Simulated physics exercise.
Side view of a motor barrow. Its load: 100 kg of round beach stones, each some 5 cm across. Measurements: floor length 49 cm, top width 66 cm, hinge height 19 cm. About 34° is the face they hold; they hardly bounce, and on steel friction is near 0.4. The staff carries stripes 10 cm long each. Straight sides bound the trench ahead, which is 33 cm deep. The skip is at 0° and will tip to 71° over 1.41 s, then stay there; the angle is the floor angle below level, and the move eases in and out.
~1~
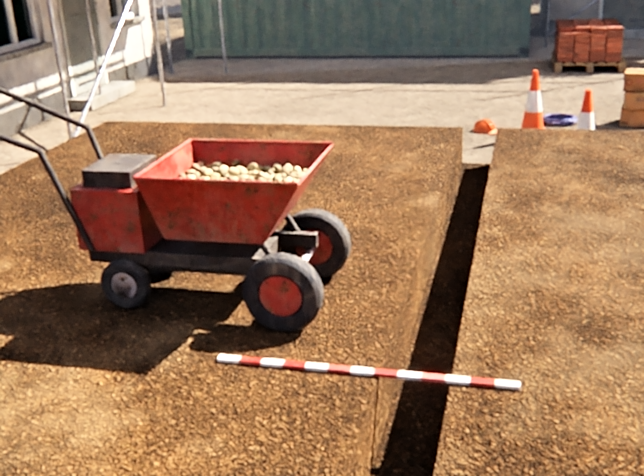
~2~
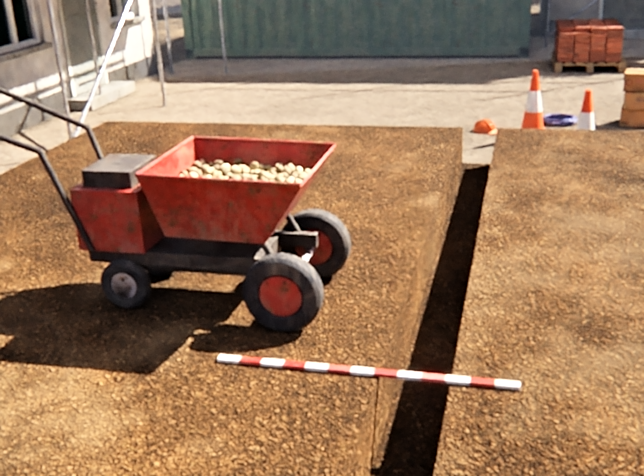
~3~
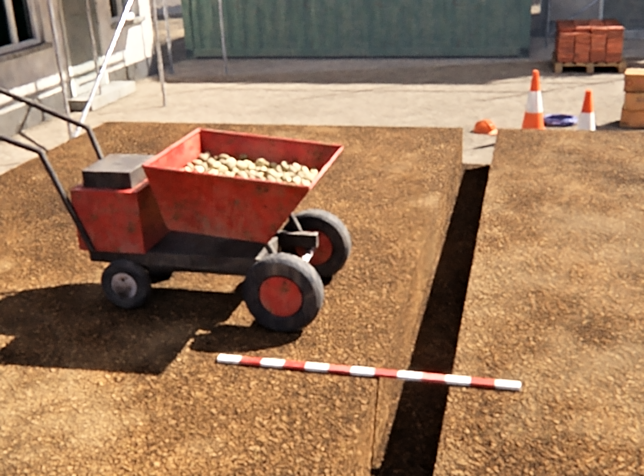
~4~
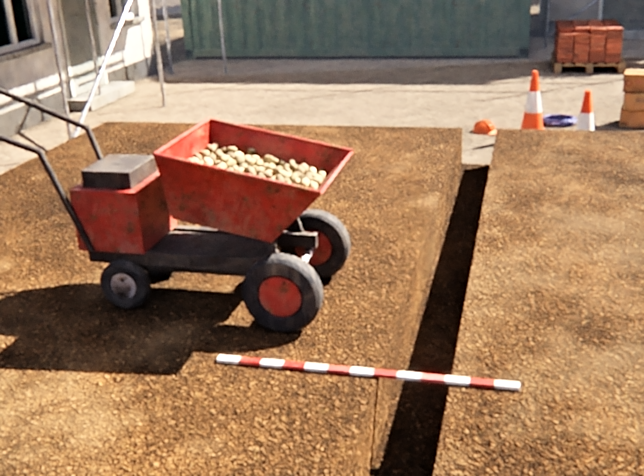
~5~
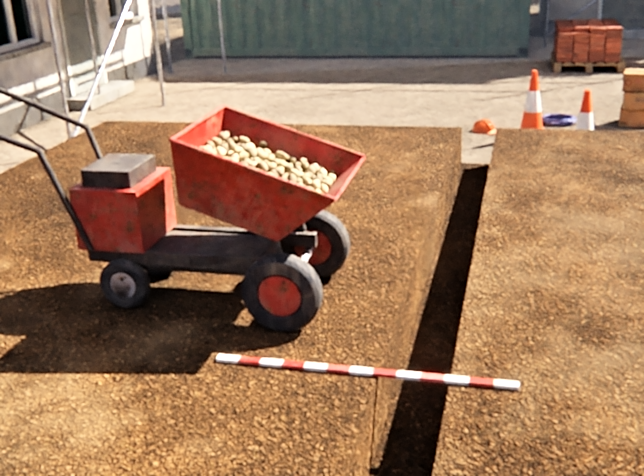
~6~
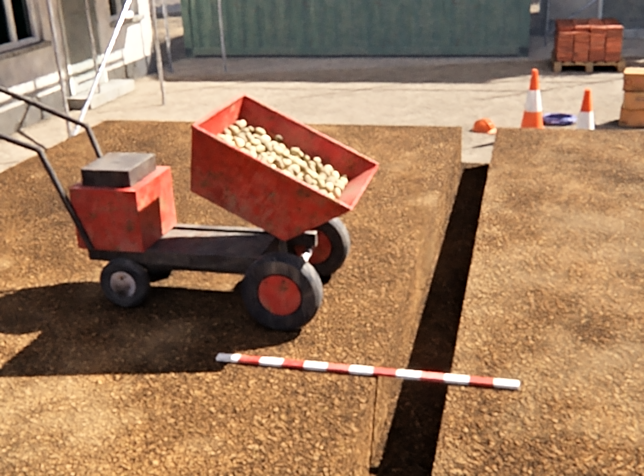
Red skip of a motor barrow loaded with pale stones tilting steadily forward to the right, its back end rising, beside a narrow trench.
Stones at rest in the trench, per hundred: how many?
Approx. 71 %.
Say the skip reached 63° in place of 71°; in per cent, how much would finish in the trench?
It would be close to 65 percent.
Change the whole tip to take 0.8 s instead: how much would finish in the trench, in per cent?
Expected share: Around 55%.
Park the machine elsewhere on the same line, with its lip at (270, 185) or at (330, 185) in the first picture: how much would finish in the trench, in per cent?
I'd expect some 95 per cent, then some 35.
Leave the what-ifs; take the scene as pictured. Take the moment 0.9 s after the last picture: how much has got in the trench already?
By then, around 30 percent.
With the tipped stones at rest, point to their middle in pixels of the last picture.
I'd point somewhere around (446, 352).
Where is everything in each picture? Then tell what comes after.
In the first picture, the skip is at 0°, its lip at (298, 184); the top of the load is at (235, 176).
In the second picture, lip at (301, 185), floor tilted 1°, highest stones at (228, 174).
In the third picture, lip at (309, 188), floor tilted 5°, highest stones at (213, 163).
In the fourth picture, lip at (321, 193), floor tilted 11°, highest stones at (215, 155).
In the fifth picture, the skip is at 19°, its lip at (335, 200); the top of the load is at (225, 144).
In the sixth picture, the skip is at 27°, its lip at (351, 210); the top of the load is at (239, 132).
Then, 0.5 s after the last picture the floor is at 60°, 100 % in the skip; the foremost stones are at (387, 230).
Then, 0.9 s after the last picture the floor is at 71°, 60 % in the skip, 28 % in the trench, 13 % past the trench; the foremost stones are at (513, 310).
Then, 1.3 s after the last picture the floor is at 71°, 27 % in the skip, 44 % in the trench, 30 % past the trench; the foremost stones are at (608, 305).
Then, 3.2 s after the last picture the floor is at 71°, 0 % in the skip, 71 % in the trench, 29 % past the trench; the foremost stones are past the picture's edge.
